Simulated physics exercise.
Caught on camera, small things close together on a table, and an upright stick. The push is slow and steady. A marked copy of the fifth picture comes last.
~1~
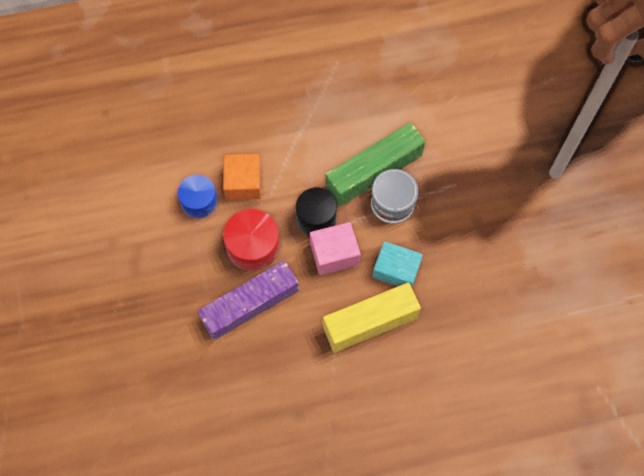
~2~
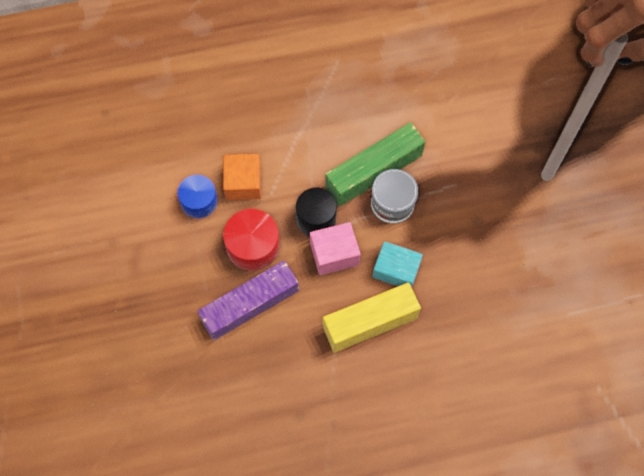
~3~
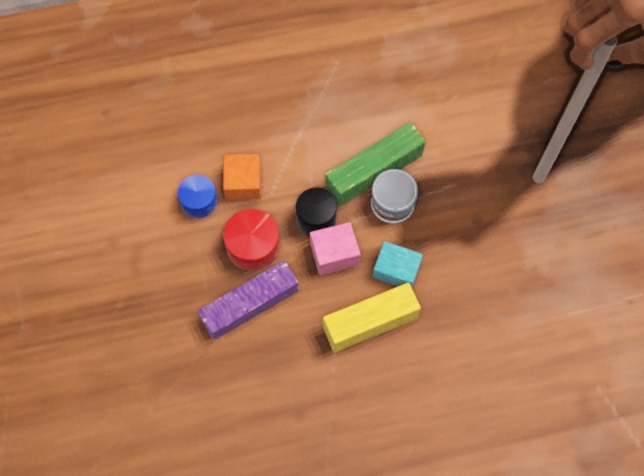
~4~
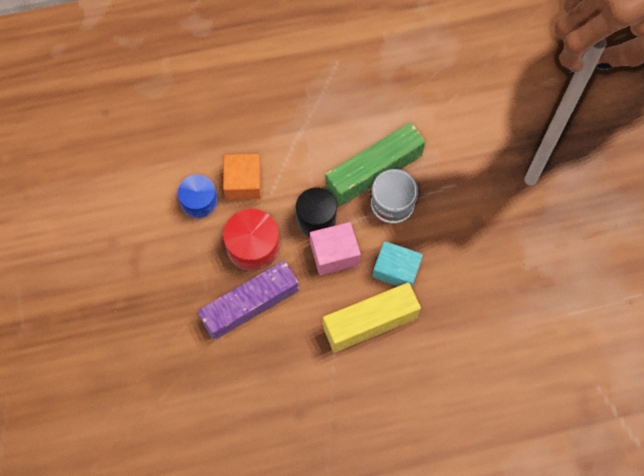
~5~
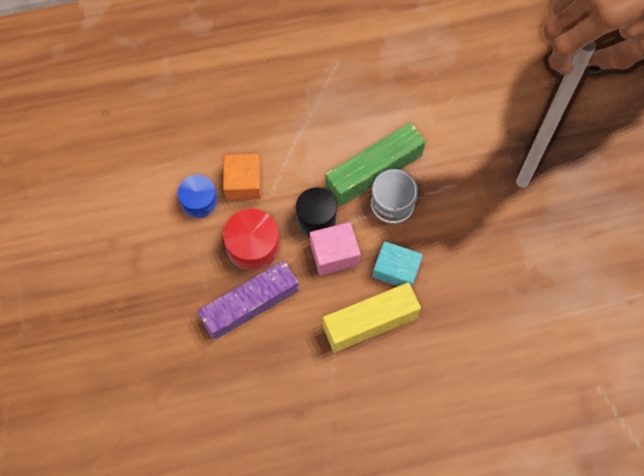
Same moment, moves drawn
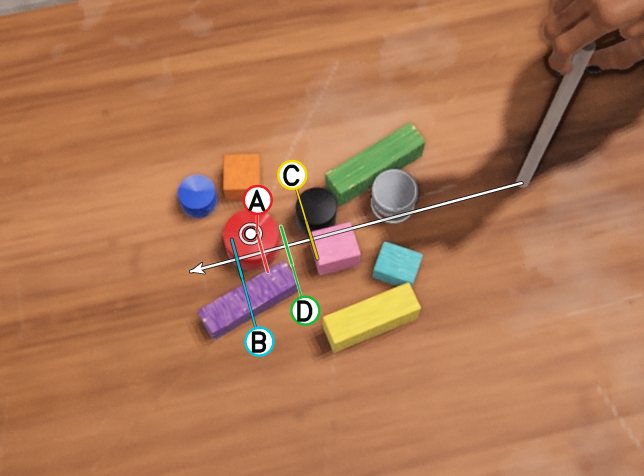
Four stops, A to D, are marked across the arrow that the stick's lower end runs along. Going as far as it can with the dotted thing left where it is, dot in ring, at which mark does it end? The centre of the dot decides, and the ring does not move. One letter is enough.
No farther than D.
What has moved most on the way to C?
It is the grey tin.
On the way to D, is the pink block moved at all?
Yes.
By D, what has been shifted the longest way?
It is the grey tin.
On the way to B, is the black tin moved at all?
Yes.
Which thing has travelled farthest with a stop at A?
The grey tin.
On the marked copy, A at (262, 252); B at (237, 259); C at (311, 240); D at (286, 246); the arrow from (522, 183) to (191, 272); the white dot at (251, 234).
Taking D. A third of the way, foot of the stick (438, 206).
Two thirds of the way, foot of the stick (351, 229); grey tin (354, 194); green bar (368, 155).
When it is over, foot of the stick (286, 247); grey tin (354, 194); pink block (318, 265); the dot is still in its ring.
As for the rest, A shifts the dotted thing to (229, 241); B shifts the dotted thing to (207, 239); C keeps the dot in but is short.
